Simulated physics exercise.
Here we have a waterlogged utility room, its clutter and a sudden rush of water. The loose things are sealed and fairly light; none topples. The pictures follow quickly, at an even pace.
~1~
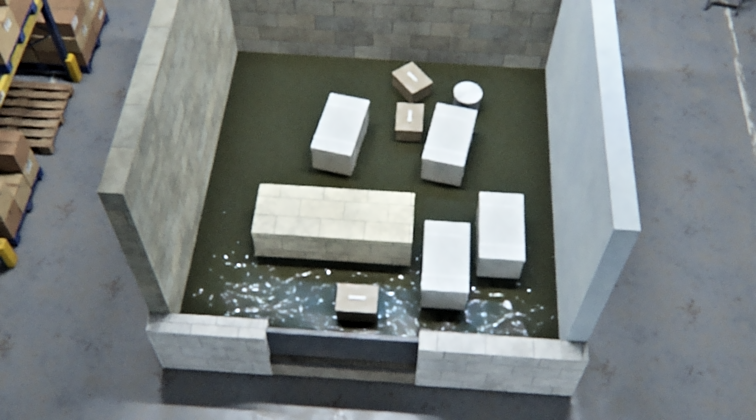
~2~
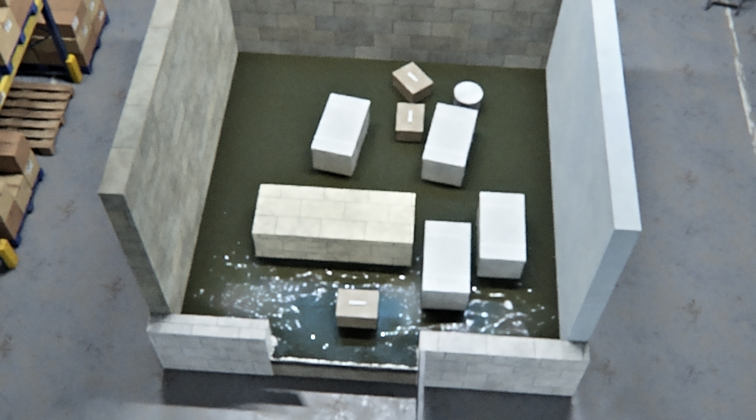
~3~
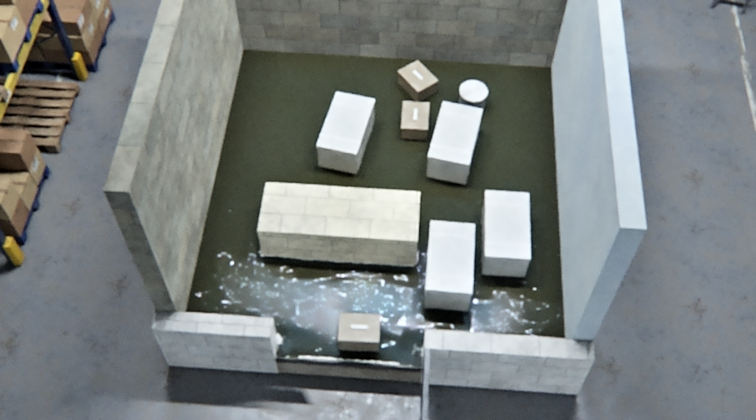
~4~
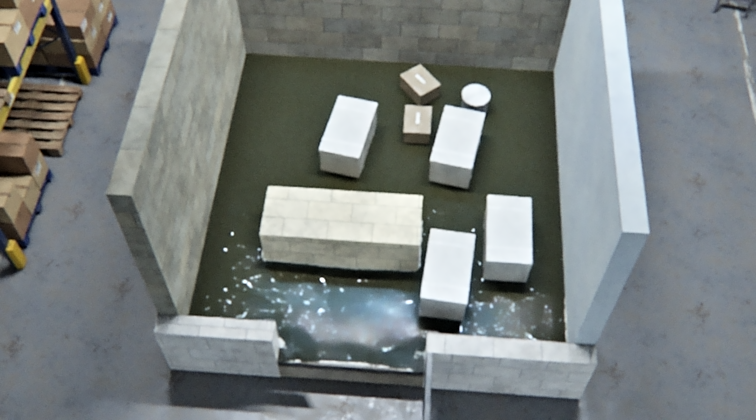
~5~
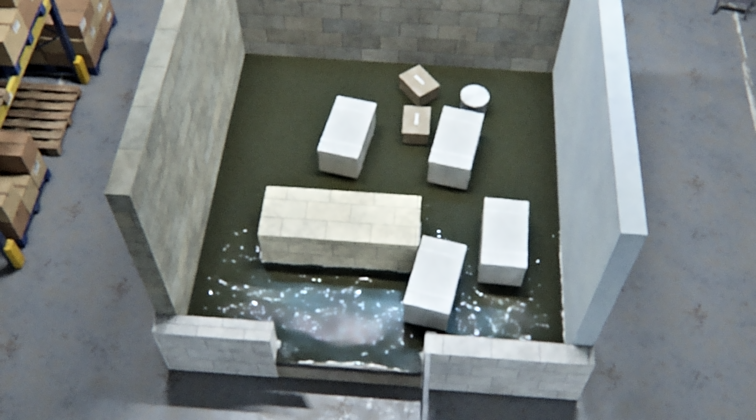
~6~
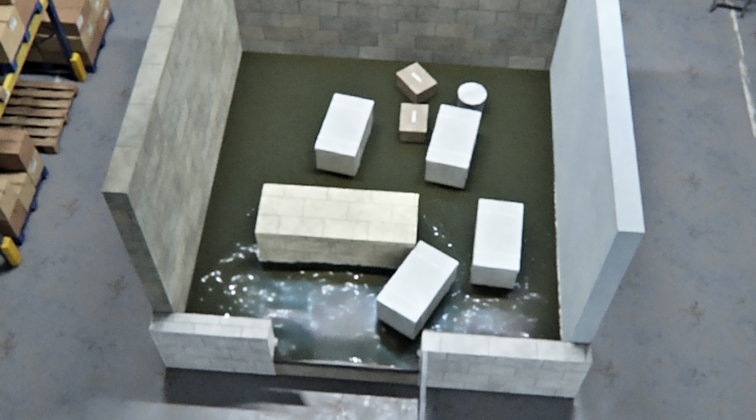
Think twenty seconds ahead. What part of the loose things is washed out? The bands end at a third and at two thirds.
That comes to one to two thirds.
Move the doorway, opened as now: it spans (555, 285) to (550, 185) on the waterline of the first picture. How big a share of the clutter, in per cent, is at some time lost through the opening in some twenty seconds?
Near 100 in a hundred.
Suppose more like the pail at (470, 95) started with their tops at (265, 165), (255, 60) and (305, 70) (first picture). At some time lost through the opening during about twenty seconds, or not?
In that order: Gone, inside, still in.
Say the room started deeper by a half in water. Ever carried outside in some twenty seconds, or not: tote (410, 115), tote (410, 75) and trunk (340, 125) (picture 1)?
One after the other: Out, inside, still in.
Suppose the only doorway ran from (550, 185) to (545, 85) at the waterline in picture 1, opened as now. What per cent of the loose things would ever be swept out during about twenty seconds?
Close to 100 %.
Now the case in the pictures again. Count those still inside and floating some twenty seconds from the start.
4 of them.
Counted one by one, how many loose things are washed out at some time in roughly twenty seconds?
3 of them.
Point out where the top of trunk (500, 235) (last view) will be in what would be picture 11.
Around (481, 276).
A moment on, 2 of 8 are out; 6 afloat.
Next, 2 of 8 are out; 6 afloat.
Later, 3 of 8 are out; 5 afloat.
In the end, 3 of 8 are out; 4 afloat.
